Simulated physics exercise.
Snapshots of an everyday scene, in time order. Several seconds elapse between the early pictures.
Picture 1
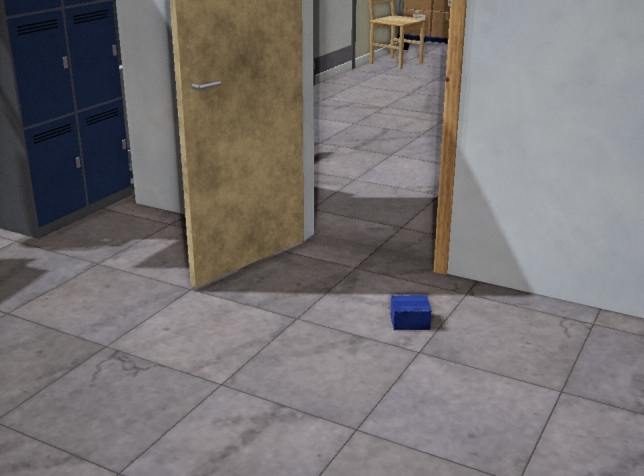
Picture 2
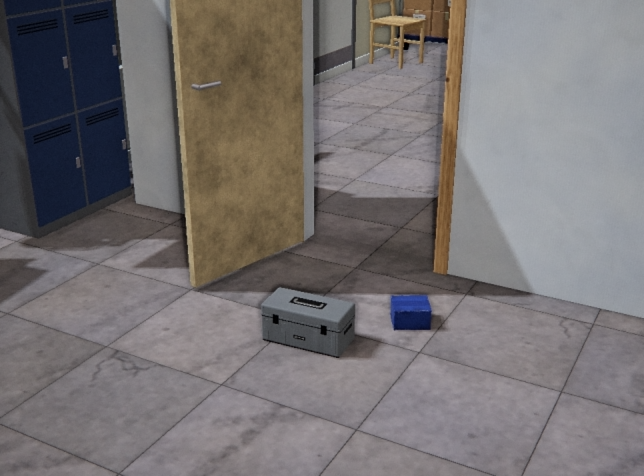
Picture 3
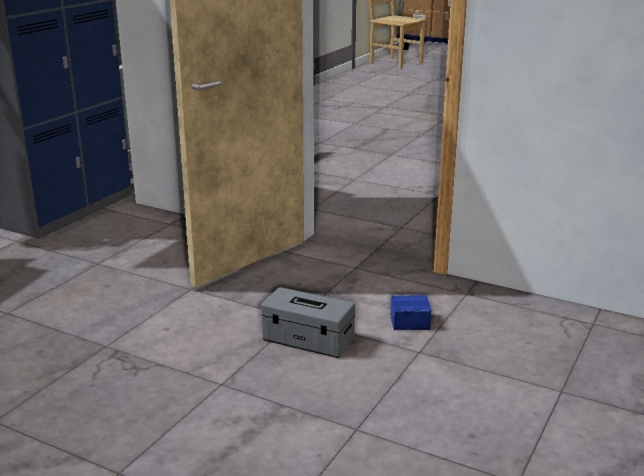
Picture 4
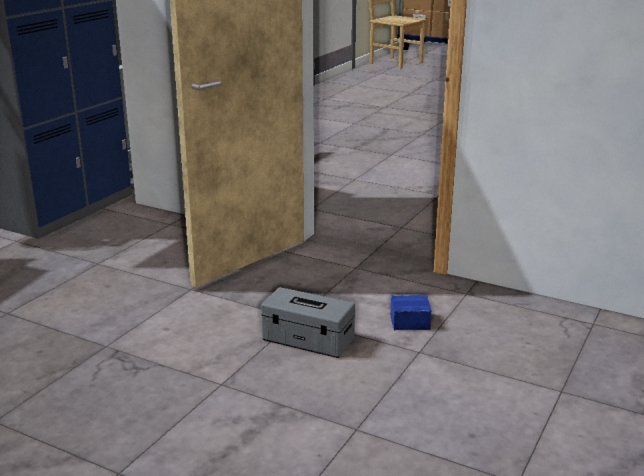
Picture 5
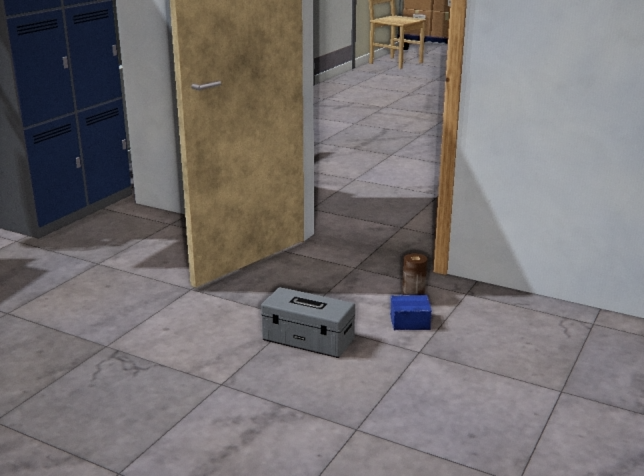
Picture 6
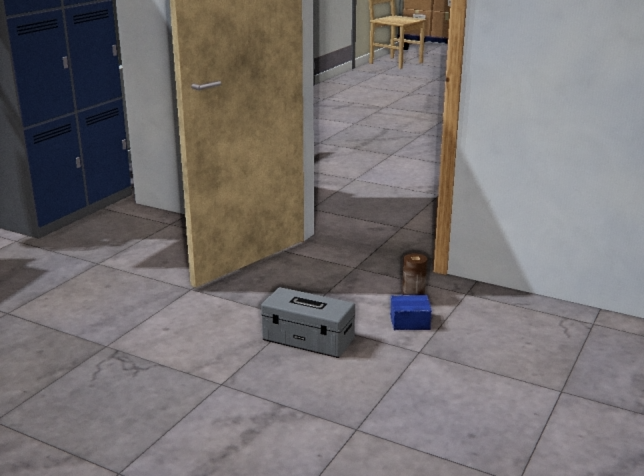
A grey toolbox appeared on the tiled floor left of a small blue parcel by a wide-open door, and later a brown roll showed up just behind the parcel; nothing was seen moving otherwise.
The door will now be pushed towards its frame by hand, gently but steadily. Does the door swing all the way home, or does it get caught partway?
It swings all the way home.
Then, 1.10 s after the last picture, door 70° open.
Then, 1.90 s after the last picture, door 35° open.
At rest, door 0° open; all 3 in place. Seen from the same camera at the end, brown roll near (415, 280).
